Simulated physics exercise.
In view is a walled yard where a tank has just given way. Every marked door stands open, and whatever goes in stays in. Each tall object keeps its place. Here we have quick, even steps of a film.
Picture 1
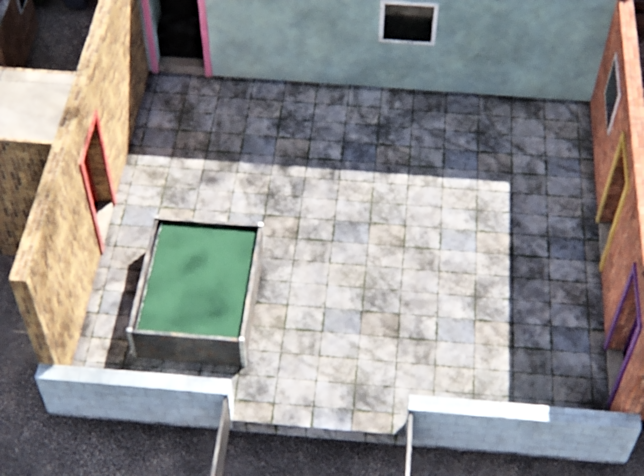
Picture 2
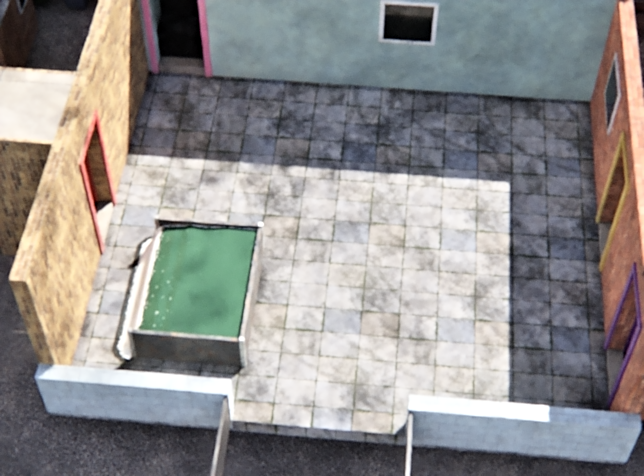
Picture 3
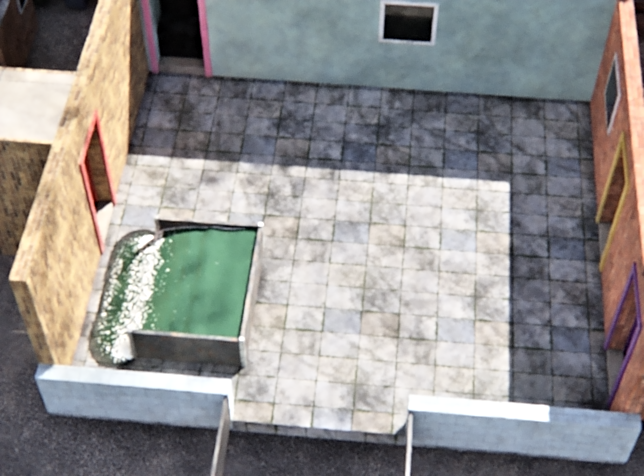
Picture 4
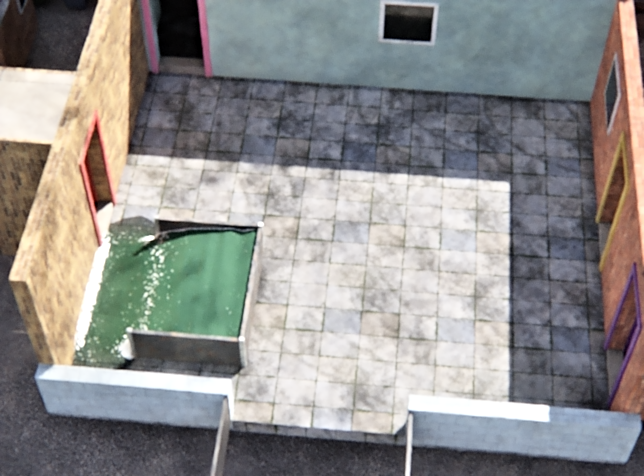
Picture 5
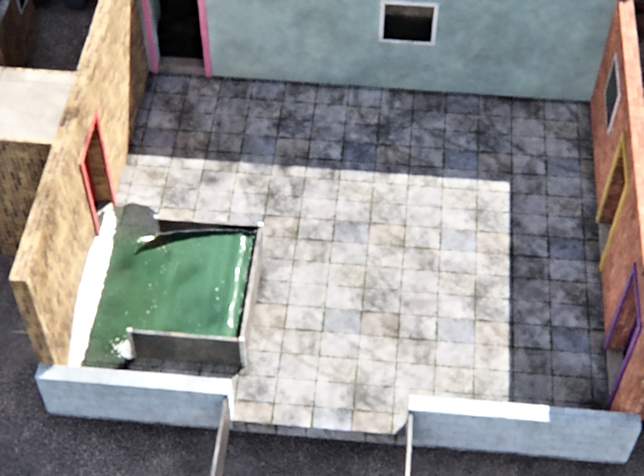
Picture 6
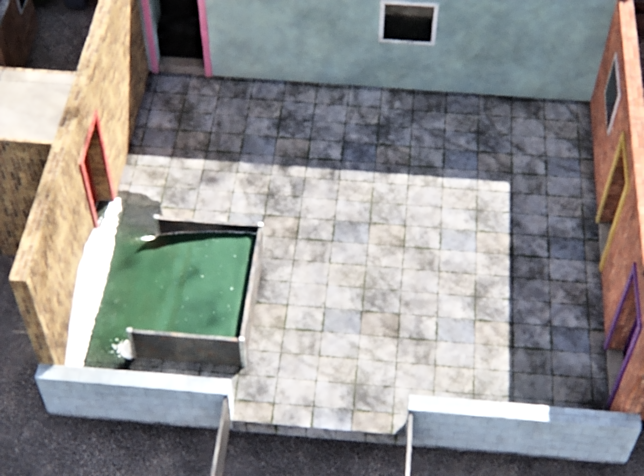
Green water burst out of the left side of a tank in a walled, paved yard, foaming white as it spread to the tan wall, then sloshed back and forth while the foam thinned.
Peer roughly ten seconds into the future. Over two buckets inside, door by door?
Door by door: The yellow door not over; the purple door not over; the red door over; the pink door not over.
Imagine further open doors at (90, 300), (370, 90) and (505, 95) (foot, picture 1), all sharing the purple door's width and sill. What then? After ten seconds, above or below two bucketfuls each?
Log: Door one beats the mark; door two misses the mark; door three misses the mark.
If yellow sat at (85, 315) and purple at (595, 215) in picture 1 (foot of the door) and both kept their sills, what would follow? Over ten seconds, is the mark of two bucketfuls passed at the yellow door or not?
Note - yellow: Comes out above.
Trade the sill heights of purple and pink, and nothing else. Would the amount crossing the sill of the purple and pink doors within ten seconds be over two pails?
To sum up, the purple door never reaches the limit while the pink door breaks past the limit.
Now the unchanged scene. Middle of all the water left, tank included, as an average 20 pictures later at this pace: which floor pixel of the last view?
The spot I would choose is (195, 270).
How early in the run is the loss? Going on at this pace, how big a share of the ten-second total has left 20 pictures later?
Close to 35 %.
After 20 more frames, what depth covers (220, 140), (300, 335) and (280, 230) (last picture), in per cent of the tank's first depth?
About 4, 2 and 0 per cent.
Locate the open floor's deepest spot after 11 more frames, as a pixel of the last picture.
Check roughly (66, 391).
A moment on, water covers 10 % of the floor; the yellow door not reached, the purple door not reached, the red door over two buckets in, the pink door not reached.
Next, water covers 20 % of the floor; the yellow door not reached, the purple door not reached, the red door over two buckets in, the pink door not reached.
Then, water covers 35 % of the floor; the yellow door not reached, the purple door not reached, the red door over two buckets in, the pink door wet at the sill, nothing in.
Later, water covers 60 % of the floor; the yellow door not reached, the purple door under two buckets in, the red door over two buckets in, the pink door under two buckets in.
In the end, water covers 90 % of the floor; the yellow door wet at the sill, nothing in, the purple door under two buckets in, the red door over two buckets in, the pink door under two buckets in.
